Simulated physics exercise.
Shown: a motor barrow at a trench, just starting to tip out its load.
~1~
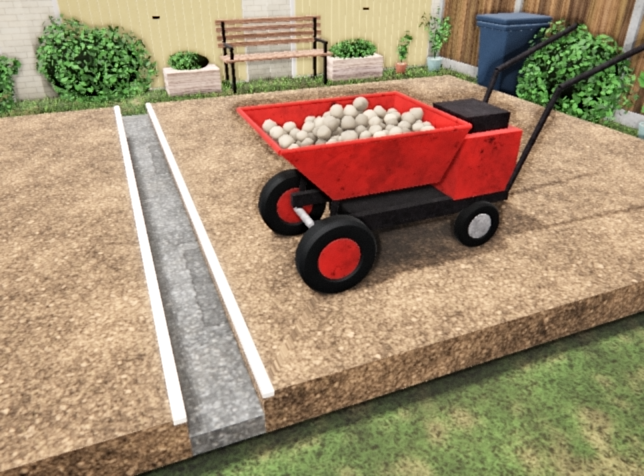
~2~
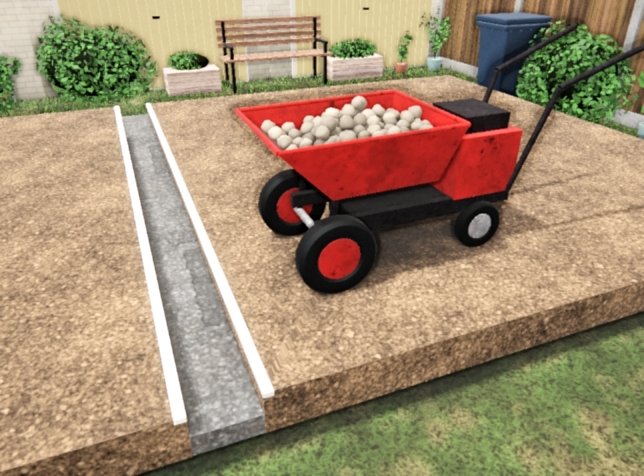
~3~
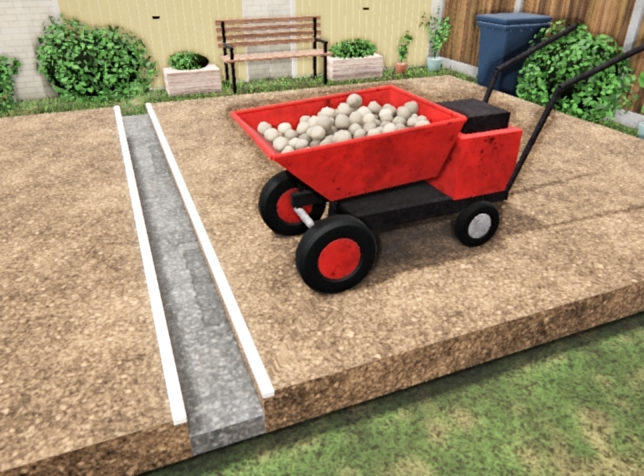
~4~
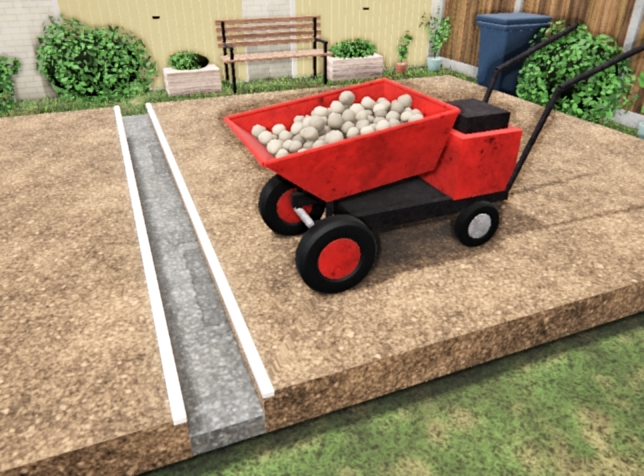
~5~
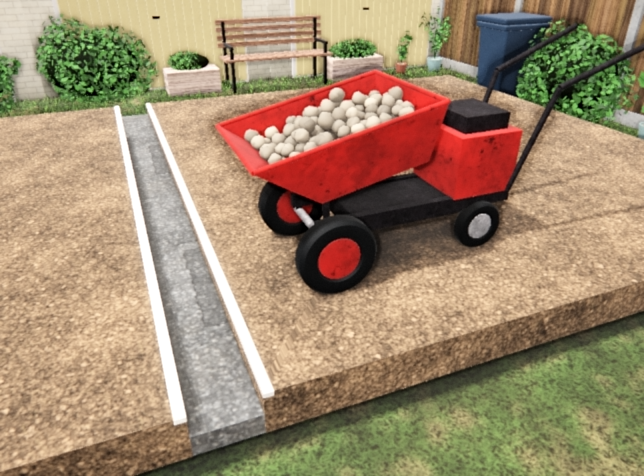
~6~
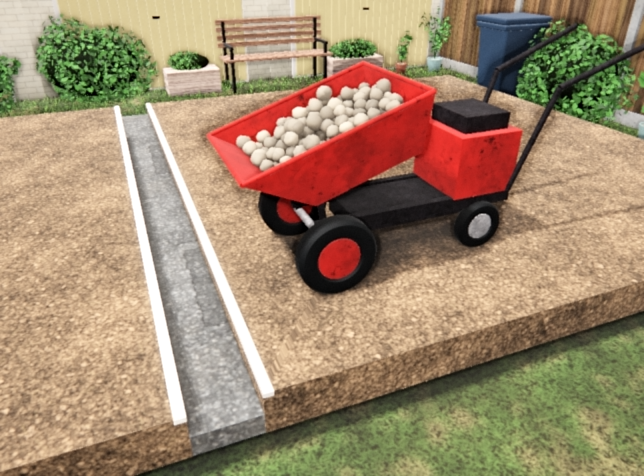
A back garden is seen from slightly above, its raised brown gravel bed edged by grass, with a bench, shrubs and a blue bin behind. A red motor barrow with black wheels and handles stands right of a narrow grey trench lined by white strips, its skip heaped with pale pebbles. The skip sits level, then tilts gradually down toward the left, while barrow and camera stay still.
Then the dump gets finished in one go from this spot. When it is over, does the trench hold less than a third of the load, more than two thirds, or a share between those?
I predict the trench will see a third to two thirds of the load.
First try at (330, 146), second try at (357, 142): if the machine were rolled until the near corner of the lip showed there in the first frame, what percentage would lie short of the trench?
About 10 % and 30 %.
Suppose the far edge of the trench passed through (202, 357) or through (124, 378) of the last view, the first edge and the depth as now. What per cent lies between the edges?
The first case gives close to 20 per cent and the second close to 80 per cent.
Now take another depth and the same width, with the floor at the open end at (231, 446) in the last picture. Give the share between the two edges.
I'd say roughly 80 in a hundred.
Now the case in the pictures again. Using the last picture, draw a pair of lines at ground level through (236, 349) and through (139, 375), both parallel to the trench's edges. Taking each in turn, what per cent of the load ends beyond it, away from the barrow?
In order: 70 percent, then 10 percent.
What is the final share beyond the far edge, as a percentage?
Around 25 %.
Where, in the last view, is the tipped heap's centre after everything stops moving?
Resting centre, last frame: Roughly (166, 285).
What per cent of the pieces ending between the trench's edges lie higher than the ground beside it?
I'd estimate around 35 %.
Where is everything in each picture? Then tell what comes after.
Lip of the skip (281, 153), level; top of the load (361, 121), river pebbles; first edge of the trench (249, 345); far edge (169, 366), the trench under half as wide as the skip, and shallow for its width, in the first frame.
Lip of the skip (279, 154), level; top of the load (368, 116), in the second frame.
Lip of the skip (273, 158), tipped barely; top of the load (364, 114), in the third frame.
Lip of the skip (264, 164), tipped a little; top of the load (369, 122), in the fourth frame.
Lip of the skip (254, 174), tipped a little; top of the load (372, 110), in the fifth frame.
Lip of the skip (243, 185), tipped clearly; top of the load (361, 105); first edge of the trench (249, 345); far edge (169, 366), in the sixth frame.
Just after the last frame, skip tipped steeply; every one in the skip.
A moment on, skip tipped steeply; the larger part in the skip; roughly a quarter in or heaped over the trench; just a few beyond it; just a few falling.
Further on, skip tipped right over; roughly a quarter in the skip; roughly half in or heaped over the trench; roughly a quarter beyond it.
When it is over, skip tipped right over; roughly a quarter in the skip; roughly half in or heaped over the trench; roughly a quarter beyond it.
